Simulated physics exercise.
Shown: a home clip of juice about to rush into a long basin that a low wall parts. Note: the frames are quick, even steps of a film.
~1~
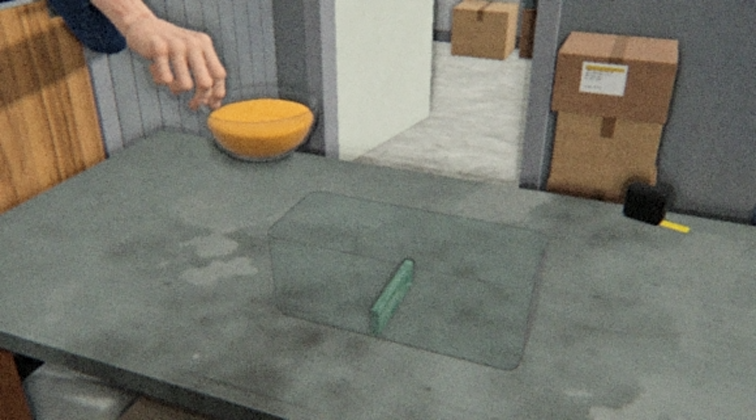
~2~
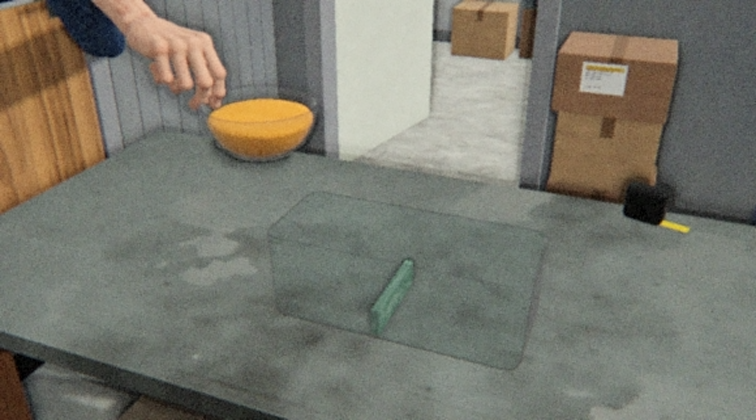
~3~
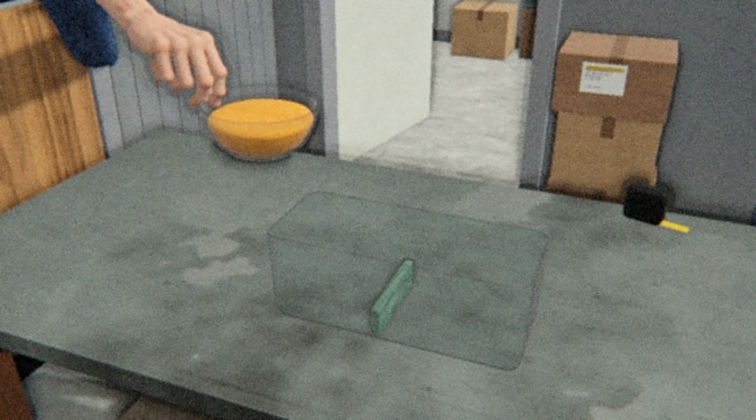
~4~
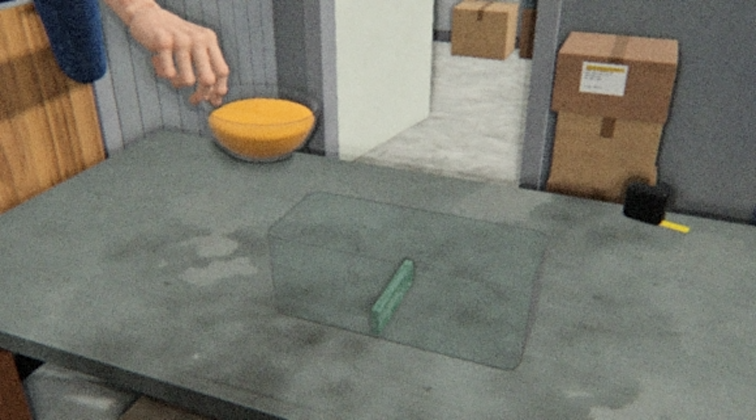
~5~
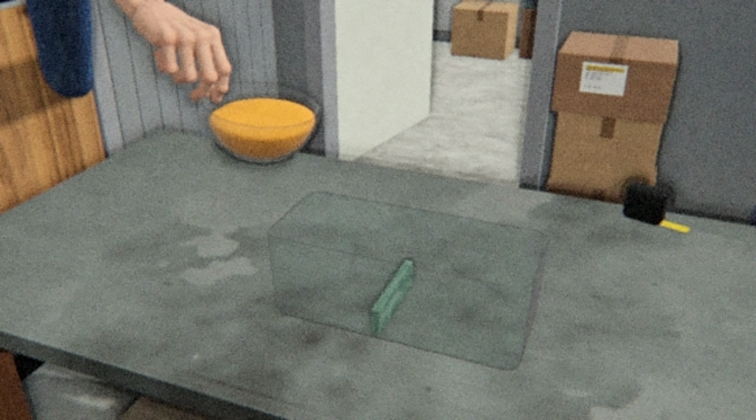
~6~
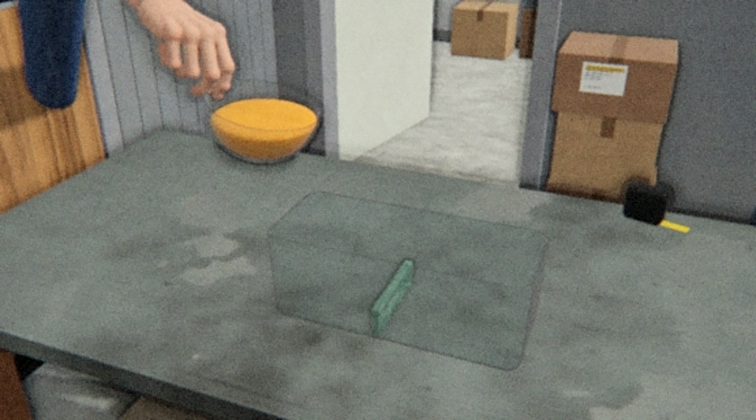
A glass bowl of orange juice leaned slightly to the right on the grey table while a hand hovered beside it, and the clear basin with its low green wall stayed still.
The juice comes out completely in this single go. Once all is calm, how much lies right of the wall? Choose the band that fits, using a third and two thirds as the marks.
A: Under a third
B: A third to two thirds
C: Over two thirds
The answer is A.
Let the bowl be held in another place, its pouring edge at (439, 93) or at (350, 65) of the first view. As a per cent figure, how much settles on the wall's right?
In order: Close to 95 and 60 percent.
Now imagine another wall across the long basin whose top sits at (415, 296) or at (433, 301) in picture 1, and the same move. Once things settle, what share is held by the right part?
Note - case one near 15 %, case two near 15 %.
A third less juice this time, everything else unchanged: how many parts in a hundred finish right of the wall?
Roughly 5 in a hundred.
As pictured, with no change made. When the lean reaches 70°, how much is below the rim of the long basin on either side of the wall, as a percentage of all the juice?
Roughly 20 % on the left side and 0 % on the right side.
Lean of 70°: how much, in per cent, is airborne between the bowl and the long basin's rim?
Something close to 40 percent of it.
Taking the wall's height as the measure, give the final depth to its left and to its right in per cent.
Once still, it is 60 % on the left and 0 % on the right.
A moment on, the bowl is tipped part way and 39 per cent is still to pour, 19 is left of the wall and 0 right of it.
Next, the bowl is tipped on its side and 2 per cent is still to pour, 89 is left of the wall and 3 right of it.
Then the bowl is tipped right over and 0 per cent is still to pour, 93 is left of the wall and 6 right of it.
Later the bowl is tipped right over and 0 per cent is still to pour, 93 is left of the wall and 6 right of it.
Finally, 93 per cent lies left of the wall, 6 right of it and 1 outside.
